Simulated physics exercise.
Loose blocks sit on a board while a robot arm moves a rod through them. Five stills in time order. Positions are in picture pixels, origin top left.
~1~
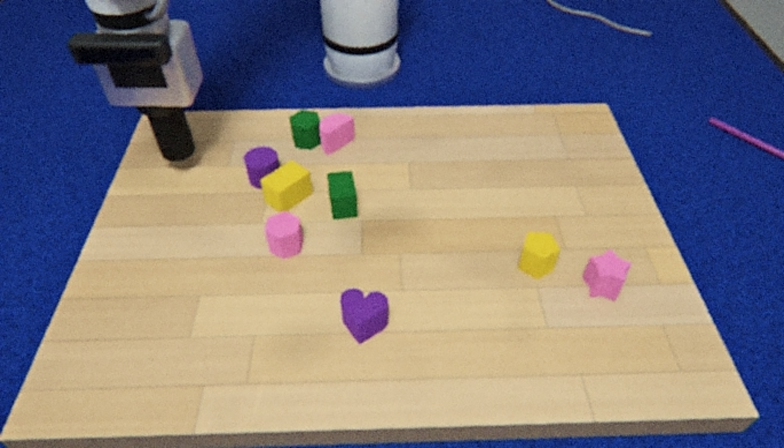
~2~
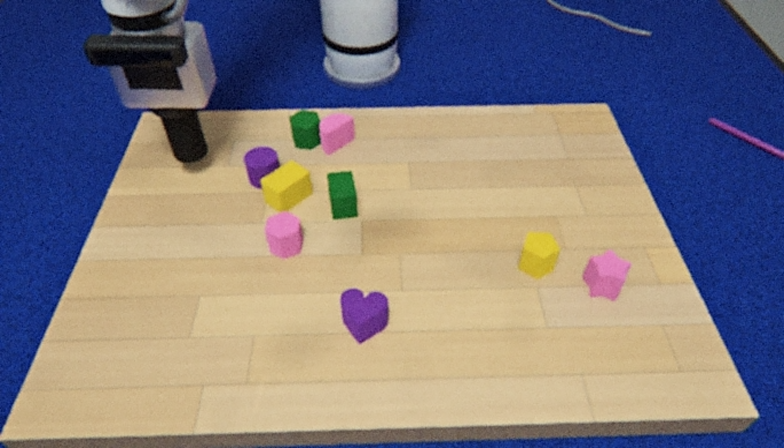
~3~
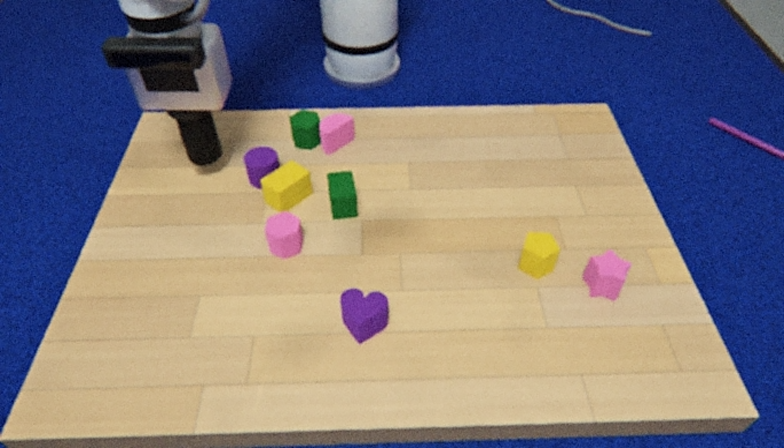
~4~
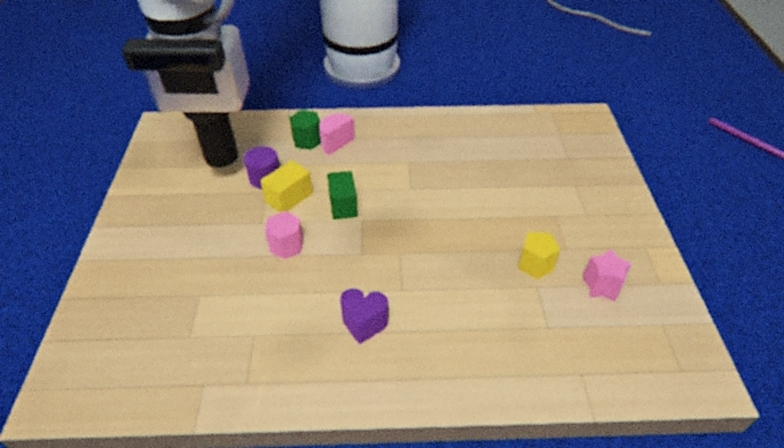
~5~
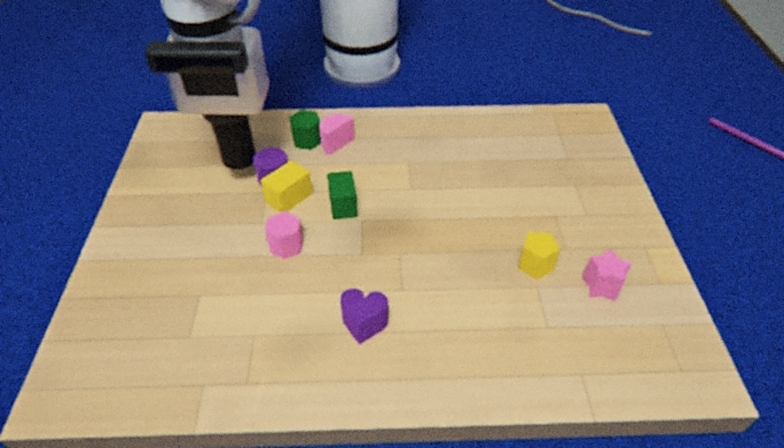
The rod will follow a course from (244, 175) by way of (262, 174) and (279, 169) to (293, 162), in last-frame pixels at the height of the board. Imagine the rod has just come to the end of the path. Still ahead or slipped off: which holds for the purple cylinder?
The purple cylinder is left behind or beside.
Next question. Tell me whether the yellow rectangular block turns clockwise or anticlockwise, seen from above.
My prediction: CW.
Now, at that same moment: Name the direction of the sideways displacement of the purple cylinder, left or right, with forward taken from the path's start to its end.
So, looking from the first point of the path to the last, the purple cylinder moves rightwards.
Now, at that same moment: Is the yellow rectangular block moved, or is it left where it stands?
Here the yellow rectangular block moves off its spot.
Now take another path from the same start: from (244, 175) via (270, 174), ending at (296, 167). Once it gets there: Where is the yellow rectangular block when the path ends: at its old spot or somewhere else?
When the path is over, the yellow rectangular block has left its spot.
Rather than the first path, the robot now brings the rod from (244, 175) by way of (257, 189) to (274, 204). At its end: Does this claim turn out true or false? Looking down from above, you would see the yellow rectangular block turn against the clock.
The statement is false.
What follows on the original path. Halfway along, rod (267, 157); purple cylinder (297, 158); yellow rectangular block (295, 179), turned 35° clockwise.
At the end, rod (290, 146); purple cylinder (311, 155); yellow rectangular block (295, 179), turned 35° clockwise; green hexagon not moved.
